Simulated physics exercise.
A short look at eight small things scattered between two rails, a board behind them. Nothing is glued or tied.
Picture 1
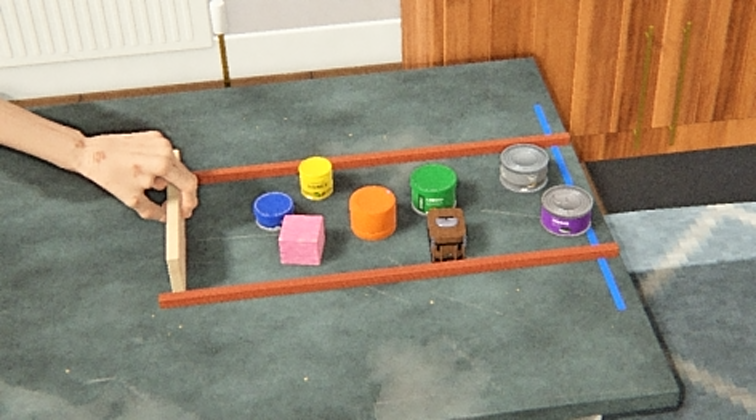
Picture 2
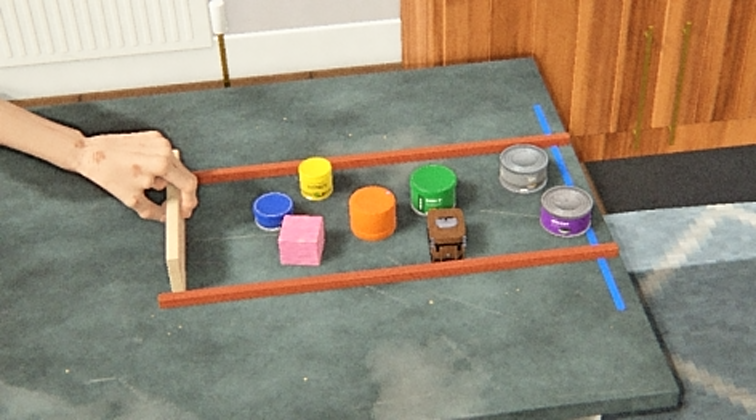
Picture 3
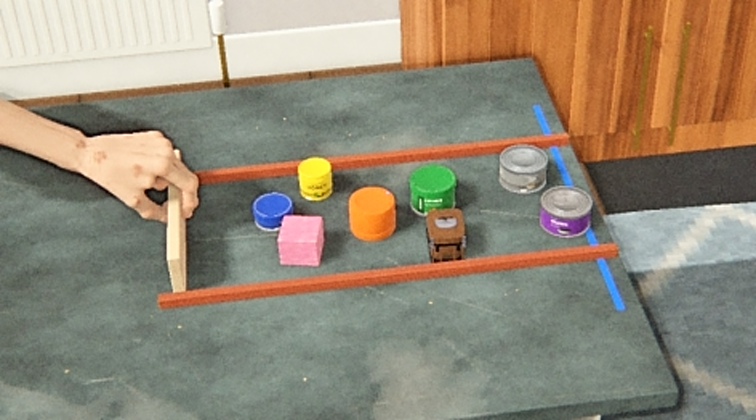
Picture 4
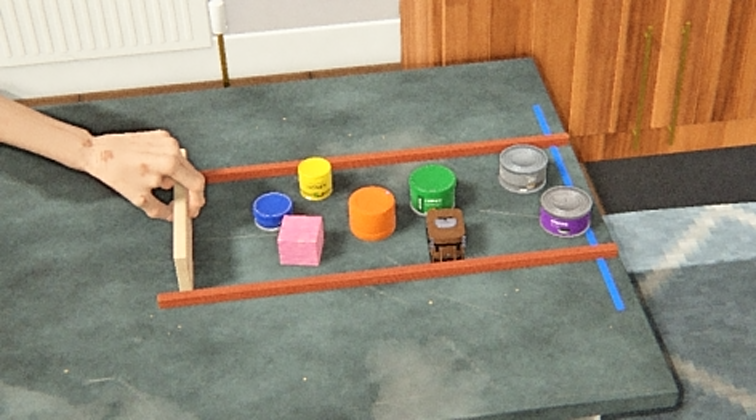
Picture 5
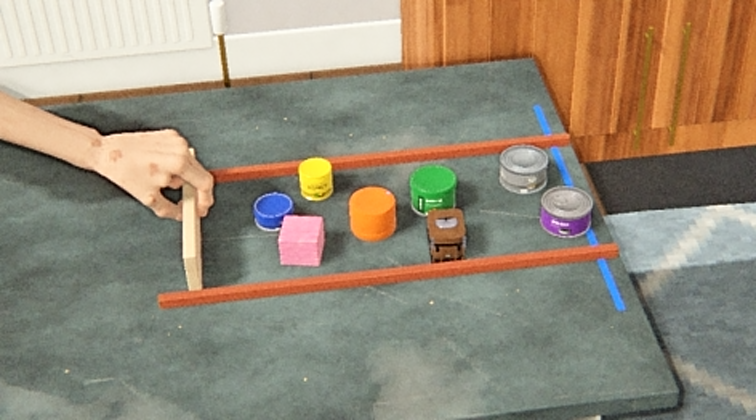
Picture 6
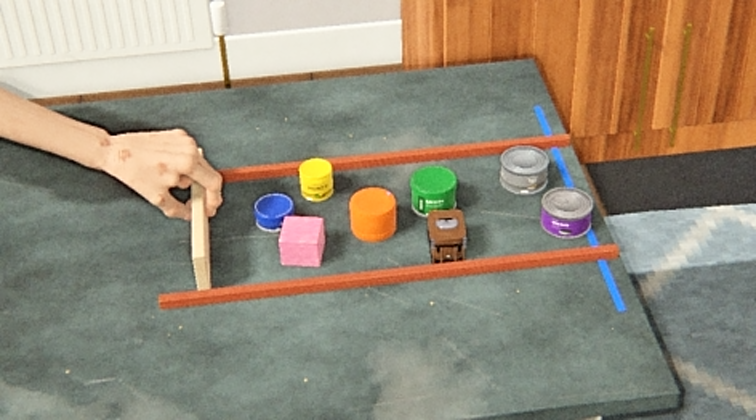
To begin with, a hand holds a wooden board upright at the left end of two reddish rails, with small pots, tubs, a pink block and a brown case scattered between them. The hand then slides the board slightly to the right, while the objects stay where they are.
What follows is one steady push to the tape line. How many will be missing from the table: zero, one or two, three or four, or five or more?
The number that fall off is five or more.
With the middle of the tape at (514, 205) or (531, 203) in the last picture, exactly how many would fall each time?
Down on the floor: 2 and 2.
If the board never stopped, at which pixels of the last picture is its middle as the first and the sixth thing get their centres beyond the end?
Its middle is around (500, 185) and later (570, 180).
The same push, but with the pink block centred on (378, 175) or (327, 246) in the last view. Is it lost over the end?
Place by place, it drops off; does not fall.
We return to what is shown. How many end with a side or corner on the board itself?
In contact: 3.
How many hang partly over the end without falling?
It comes to 3.
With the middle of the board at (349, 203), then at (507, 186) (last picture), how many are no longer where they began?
By then 5, and 8.
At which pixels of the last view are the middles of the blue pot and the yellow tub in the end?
Near (586, 171) and (573, 145).
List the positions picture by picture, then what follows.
The first picture shows purple pot (566, 212); grey pot (524, 169); brown case (447, 235); board (176, 220); tape (575, 196).
The second picture shows grey pot (524, 169); blue pot (274, 212).
The third picture shows brown case (446, 235); orange lid (372, 214).
The fourth picture shows purple pot (565, 212); yellow tub (315, 179).
The fifth picture shows grey pot (524, 170); board (192, 219).
The sixth picture shows purple pot (567, 213); grey pot (524, 171); brown case (447, 236); board (200, 219); tape (575, 198).
Early on, none off yet; purple pot at rest near (567, 213); grey pot at rest near (524, 171); brown case at rest near (447, 236).
A while later, none off yet; purple pot at rest near (567, 213); grey pot at rest near (524, 171); brown case travelled about its own width near (487, 234).
Further along, none off yet; purple pot leaning a little near (614, 203); grey pot leaning a little near (602, 172); brown case travelled well along near (588, 227).
Finally, the number that fall off is five or more; lost, orange lid, green pot, brown case, grey pot and purple pot.
